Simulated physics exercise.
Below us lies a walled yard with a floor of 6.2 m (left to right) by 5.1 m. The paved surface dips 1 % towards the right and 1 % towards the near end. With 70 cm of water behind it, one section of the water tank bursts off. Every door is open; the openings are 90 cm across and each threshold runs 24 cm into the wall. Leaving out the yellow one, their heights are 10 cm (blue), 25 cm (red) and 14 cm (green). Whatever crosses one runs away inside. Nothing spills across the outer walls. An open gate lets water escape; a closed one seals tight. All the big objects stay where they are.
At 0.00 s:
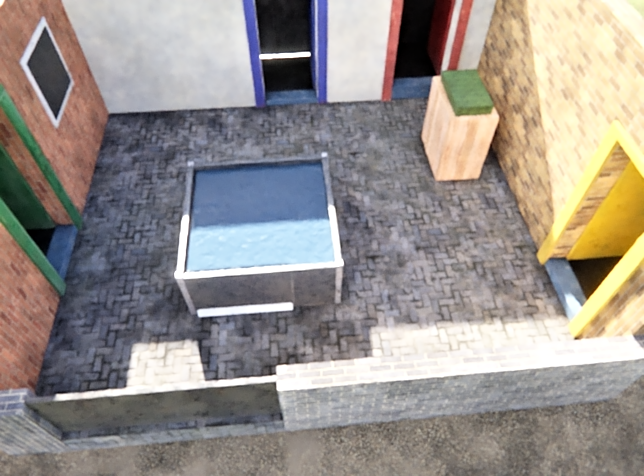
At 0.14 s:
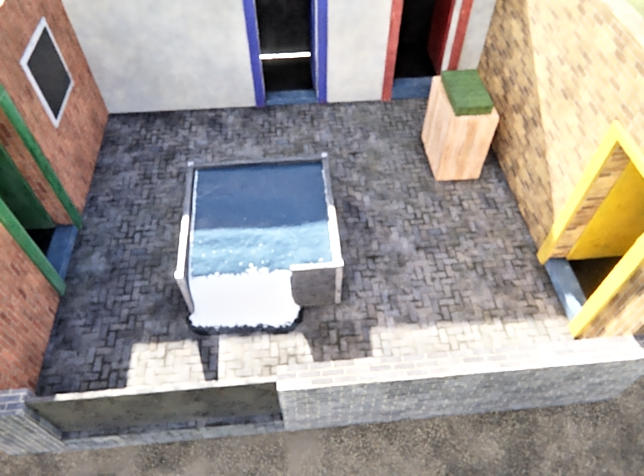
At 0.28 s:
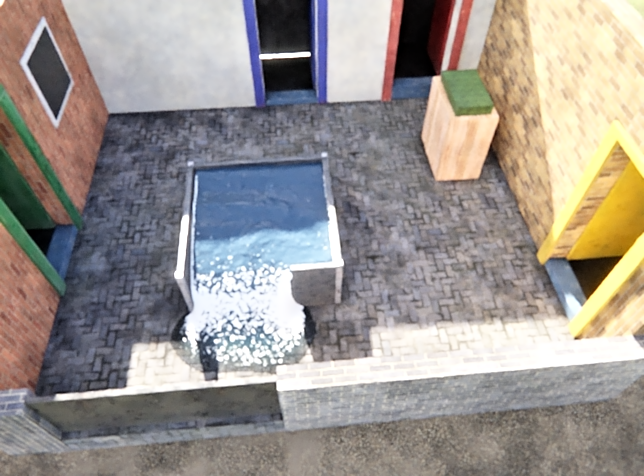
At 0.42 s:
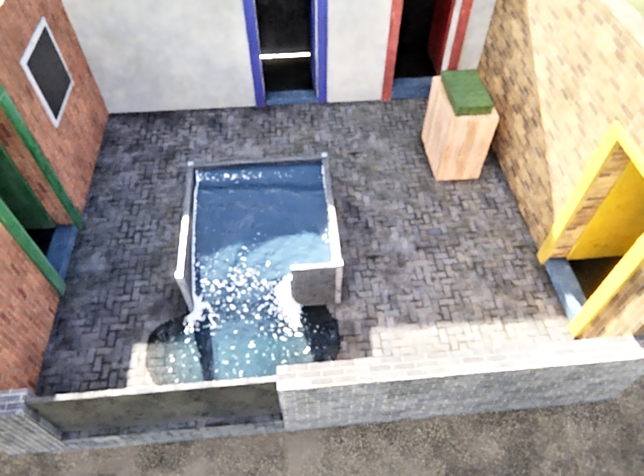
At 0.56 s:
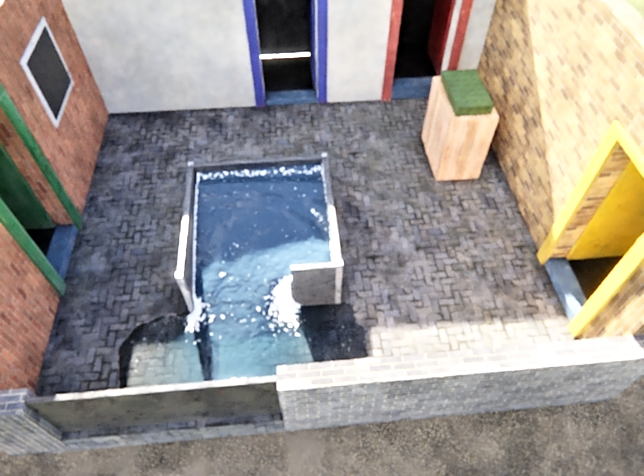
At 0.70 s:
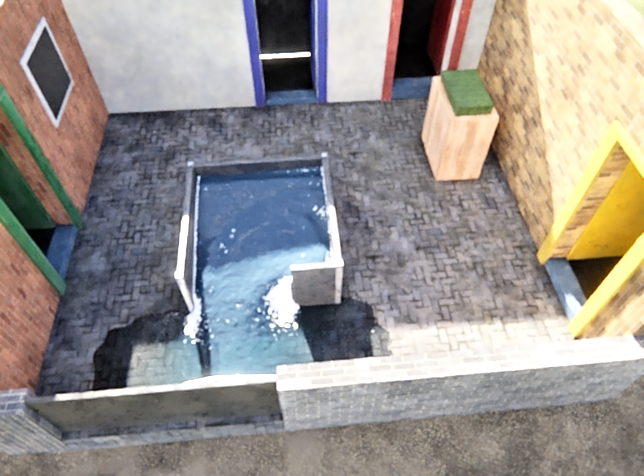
At first, a water tank stands full and still in a walled, paved yard with open doors around it. Then part of its near side bursts open and white, foaming water pours out onto the paving, spreading towards the near wall and sideways, while the level in the tank drops slightly.
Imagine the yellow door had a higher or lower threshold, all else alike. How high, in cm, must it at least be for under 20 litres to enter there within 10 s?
About 16 cm.
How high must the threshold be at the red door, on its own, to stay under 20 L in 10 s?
Roughly 6.0 cm at red.
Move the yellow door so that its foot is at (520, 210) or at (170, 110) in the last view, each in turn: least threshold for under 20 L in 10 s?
Roughly 8.0 and 10.5 cm.
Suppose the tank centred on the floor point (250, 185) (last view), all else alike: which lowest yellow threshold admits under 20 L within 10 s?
Then roughly 14.5 cm.
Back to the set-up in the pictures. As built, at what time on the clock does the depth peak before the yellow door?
Around 2.8 s.
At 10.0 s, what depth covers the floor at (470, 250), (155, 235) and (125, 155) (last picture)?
About 9, 7 and 5 cm.
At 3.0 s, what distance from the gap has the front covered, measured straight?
Roughly 4.4 m.
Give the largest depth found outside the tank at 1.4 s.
Roughly 50 cm.
After 1.4 s water covers 20 % of the floor, deepest (50 cm) near (29, 420); it has not reached the yellow door.
After 3.0 s water covers 60 % of the floor, deepest (28 cm) near (64, 417); 20 cm at the yellow door, 17 litres in over its 14 cm threshold.
After 10.0 s water covers 100 % of the floor, deepest (19 cm) near (586, 371); 11 cm at the yellow door, 33 litres in over its 14 cm threshold.
At the yellow door as built, the water arrived by 1.9 s and peaked near 21 cm at 2.8 s.
Run again over the same 10 s with other heights there, 37 litres in over 13.5 cm, 9 litres over 18 cm. The limit of 20 litres is kept from about 16 cm up.
